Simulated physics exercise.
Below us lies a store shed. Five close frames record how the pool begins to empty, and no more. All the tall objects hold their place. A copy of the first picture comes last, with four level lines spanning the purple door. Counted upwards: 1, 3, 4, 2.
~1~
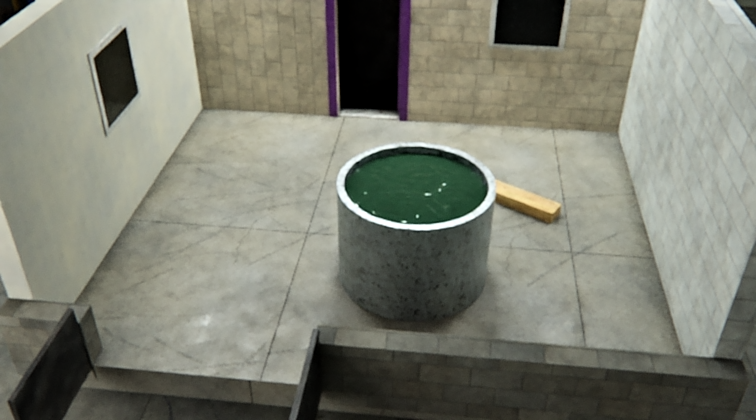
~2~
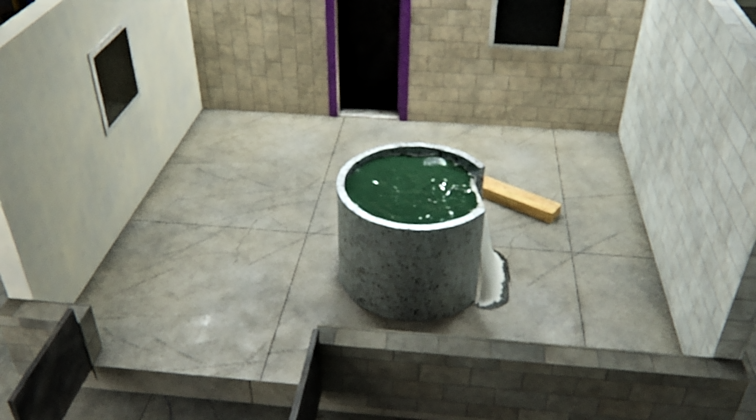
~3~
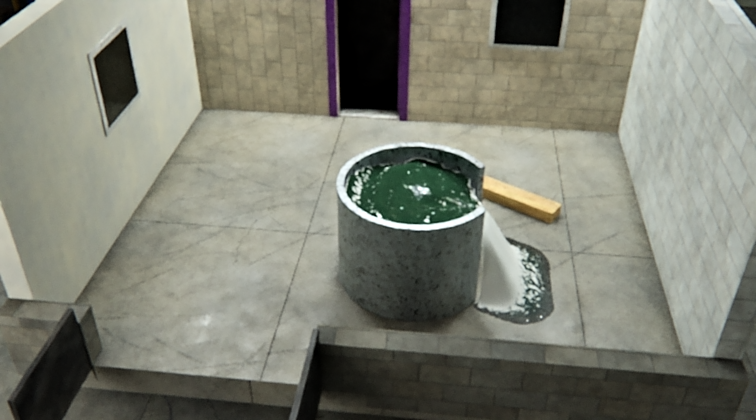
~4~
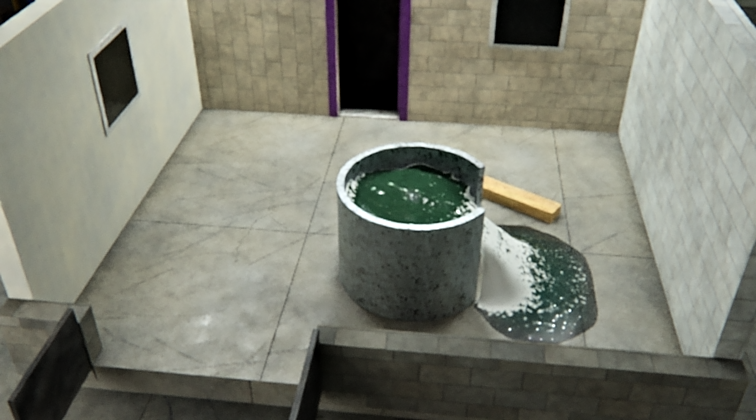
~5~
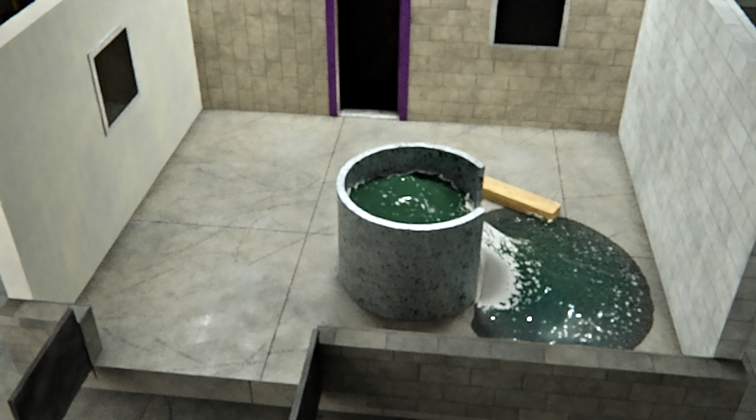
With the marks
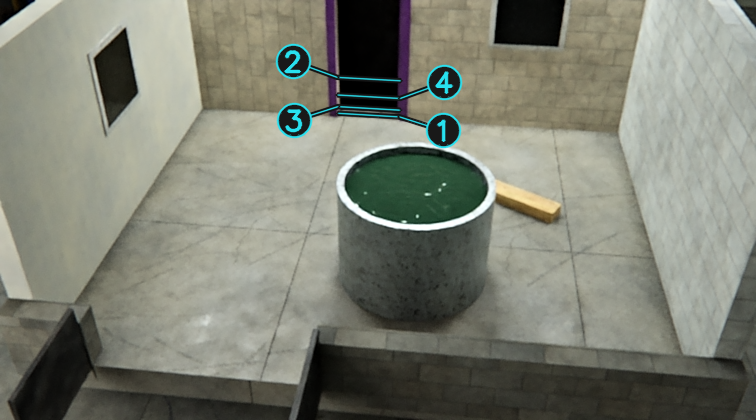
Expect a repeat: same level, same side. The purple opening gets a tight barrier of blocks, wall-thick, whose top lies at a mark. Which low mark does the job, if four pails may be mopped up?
Go for 1.
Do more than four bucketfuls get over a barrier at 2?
No, not at all.
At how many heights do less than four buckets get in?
All four.
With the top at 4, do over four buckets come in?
No.
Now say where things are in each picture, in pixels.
The first frame shows water in the pool at rest, its middle at (416, 189); foot of the purple doorway at (368, 118); open gate at (202, 310).
The second frame shows front seen at (483, 304), 1 % of the ground wet.
The third frame shows front seen at (542, 309), 3 % of the ground wet.
The fourth frame shows front seen at (585, 316), 6 % of the ground wet.
The fifth frame shows front seen at (644, 313), 13 % of the ground wet.
On the marked copy, 1 at (368, 115); 2 at (368, 79); 3 at (368, 108); 4 at (368, 96); from the bottom up 1, 3, 4, 2.
For height 1, a splash gets over, under a bucket.
For height 2, nothing gets over.
For height 3, nothing gets over.
For height 4, nothing gets over.
